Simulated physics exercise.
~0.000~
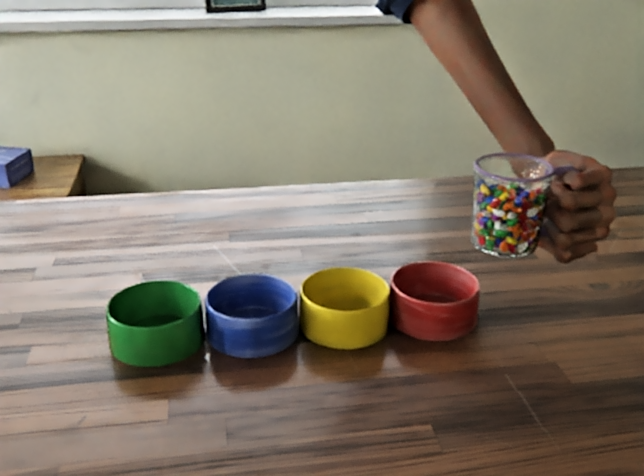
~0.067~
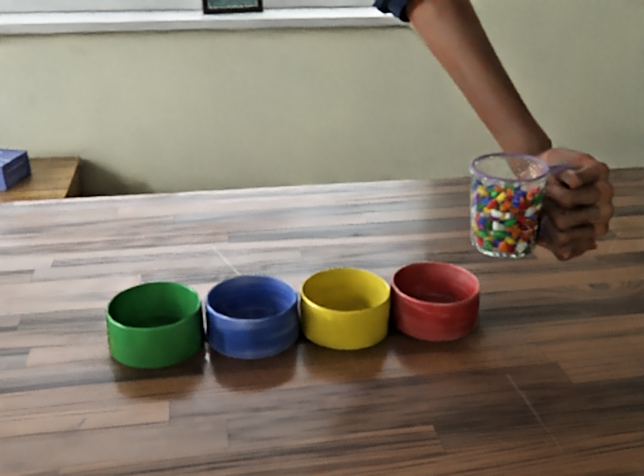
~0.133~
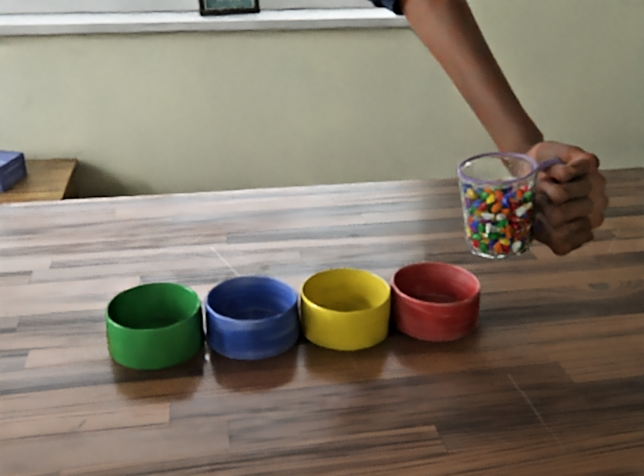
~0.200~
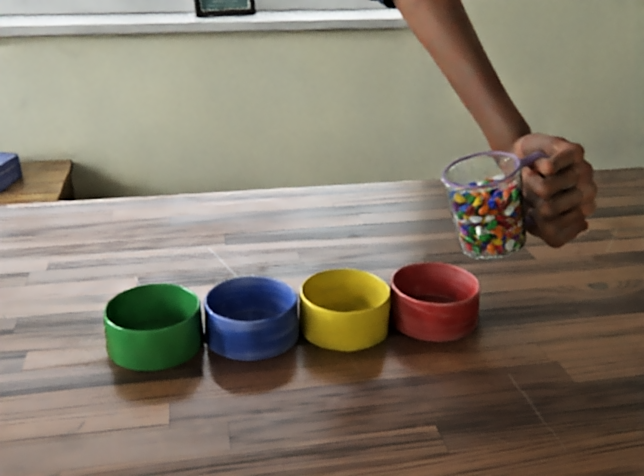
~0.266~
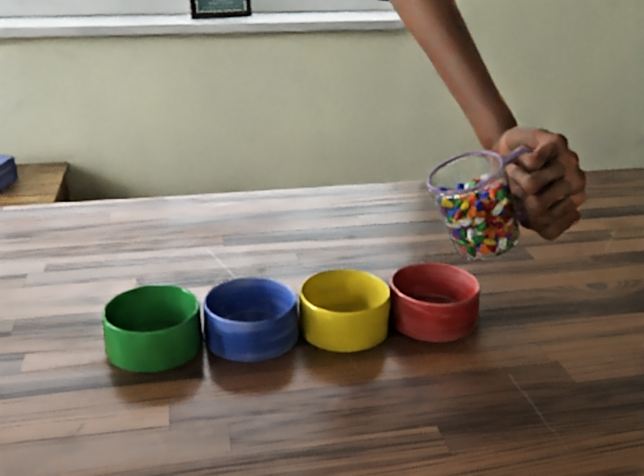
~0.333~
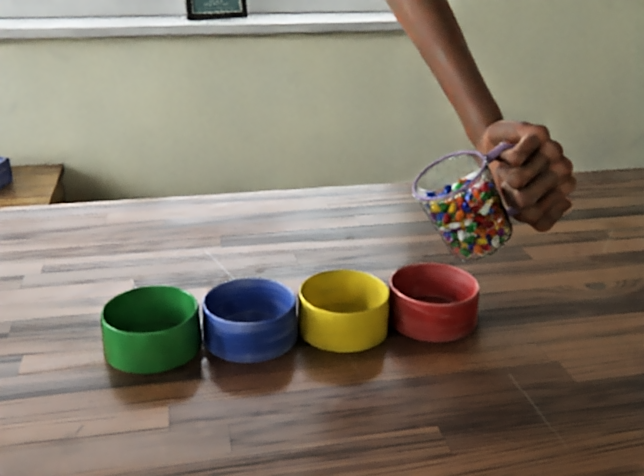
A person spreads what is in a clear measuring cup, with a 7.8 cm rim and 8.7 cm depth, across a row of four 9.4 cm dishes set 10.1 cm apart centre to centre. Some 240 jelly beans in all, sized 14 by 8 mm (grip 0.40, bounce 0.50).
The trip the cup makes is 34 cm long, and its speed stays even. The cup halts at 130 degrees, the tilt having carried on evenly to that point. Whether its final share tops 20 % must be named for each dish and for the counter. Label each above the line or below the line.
Red dish: Below the line; blue dish: Above the line; green dish: Below the line; yellow dish: Below the line; counter: Below the line.
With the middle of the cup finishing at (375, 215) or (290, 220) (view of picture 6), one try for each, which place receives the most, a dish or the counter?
I'd expect yellow to win the first try and blue the second.
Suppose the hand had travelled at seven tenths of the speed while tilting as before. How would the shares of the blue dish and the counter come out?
The shares would then be blue 0 and counter 10.
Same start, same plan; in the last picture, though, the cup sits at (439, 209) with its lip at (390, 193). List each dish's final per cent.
Red 0; blue 0; green 100; yellow 0.
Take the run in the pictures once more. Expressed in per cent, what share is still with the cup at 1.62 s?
Somewhere close to 0 percent.
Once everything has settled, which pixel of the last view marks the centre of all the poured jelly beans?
Est. centre at rest: (251, 318) px.
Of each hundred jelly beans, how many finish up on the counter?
10 %.
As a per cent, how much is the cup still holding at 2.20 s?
About 0 percent of the load.
After 1.11 s, tilt 116 degrees; cup holds 70 %, blue 15 %, yellow 5 %.
Then, at 1.62 s, tilt 130 degrees; cup holds 0 %, blue 90 %, yellow 5 %.
After 2.20 s, tilt 130 degrees; cup holds 0 %, blue 90 %, yellow 5 %.
In the end, at 2.5 s, red 0 %, blue 90 %, green 0 %, yellow 5 %, counter 10 %.
